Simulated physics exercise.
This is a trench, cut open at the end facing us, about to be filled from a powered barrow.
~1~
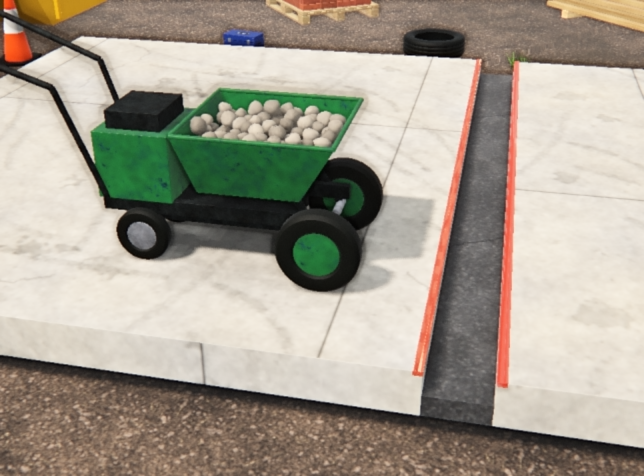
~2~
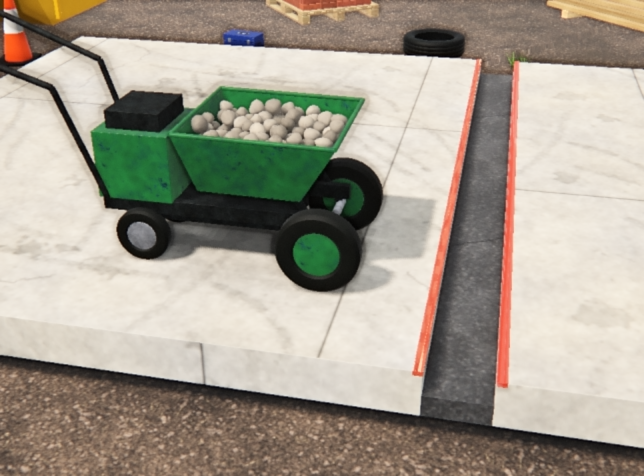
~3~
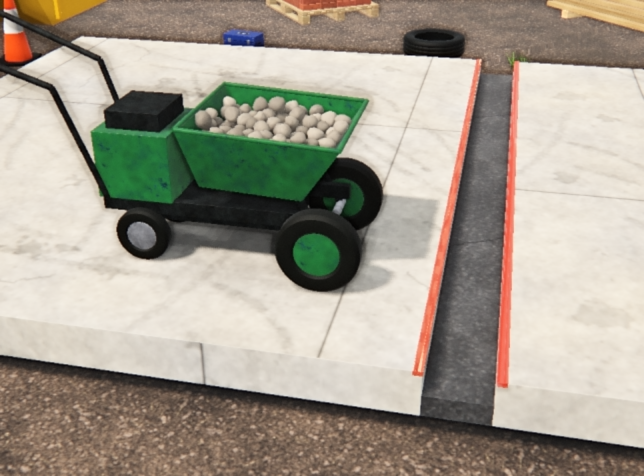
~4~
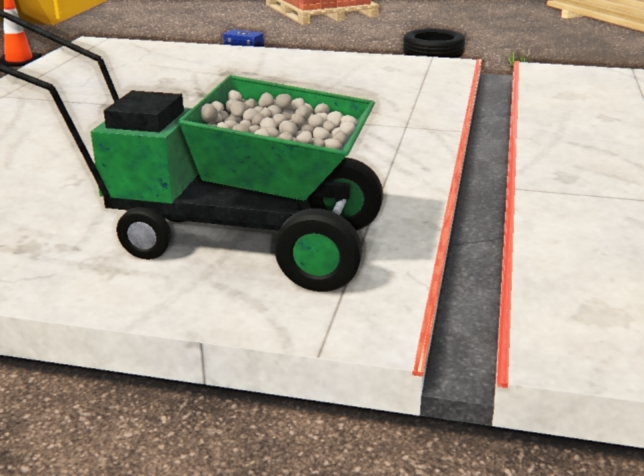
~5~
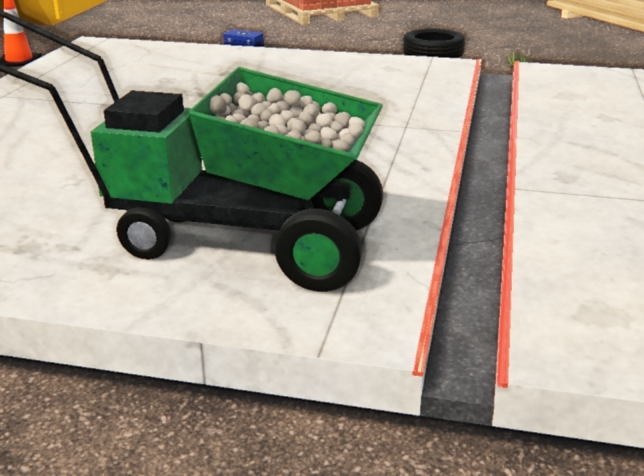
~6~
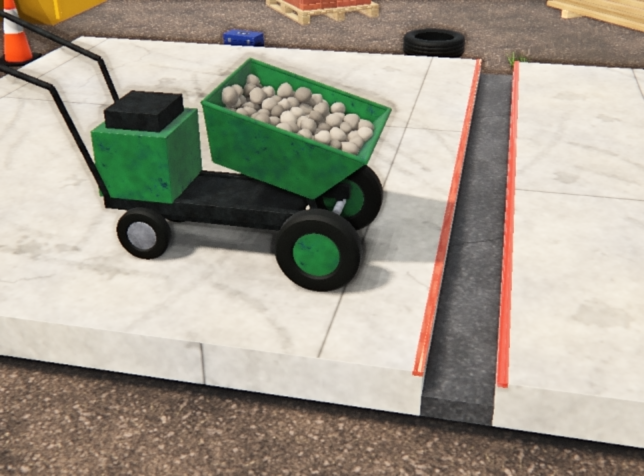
The green skip of pebbles on the barrow gradually tilts toward the trench at right.
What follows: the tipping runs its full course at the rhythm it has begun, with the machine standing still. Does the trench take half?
In the trench: The larger part.
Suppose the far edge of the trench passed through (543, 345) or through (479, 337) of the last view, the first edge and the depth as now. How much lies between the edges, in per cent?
The first gives 90 %, the second 50 %.
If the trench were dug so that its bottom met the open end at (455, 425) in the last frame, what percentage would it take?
Roughly 90 in a hundred.
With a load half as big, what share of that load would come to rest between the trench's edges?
It comes to 100 per cent or so.
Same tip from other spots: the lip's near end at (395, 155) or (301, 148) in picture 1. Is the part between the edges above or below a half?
One: Less than half. Two: Above a half.
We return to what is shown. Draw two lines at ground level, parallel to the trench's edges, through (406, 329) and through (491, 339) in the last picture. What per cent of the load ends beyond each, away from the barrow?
In turn 100 and 20 in a hundred.
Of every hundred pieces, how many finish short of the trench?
Some 10 per cent.
Just after the last frame, skip tipped steeply; every one in the skip.
A moment on, skip tipped right over; the larger part in the skip; about a tenth in or heaped over the trench; about a tenth falling.
Further on, skip tipped right over; about a tenth in the skip; just a few short of the trench; the larger part in or heaped over the trench; about a tenth beyond it.
When it is over, skip tipped right over; about a tenth short of the trench; the larger part in or heaped over the trench; roughly a quarter beyond it.
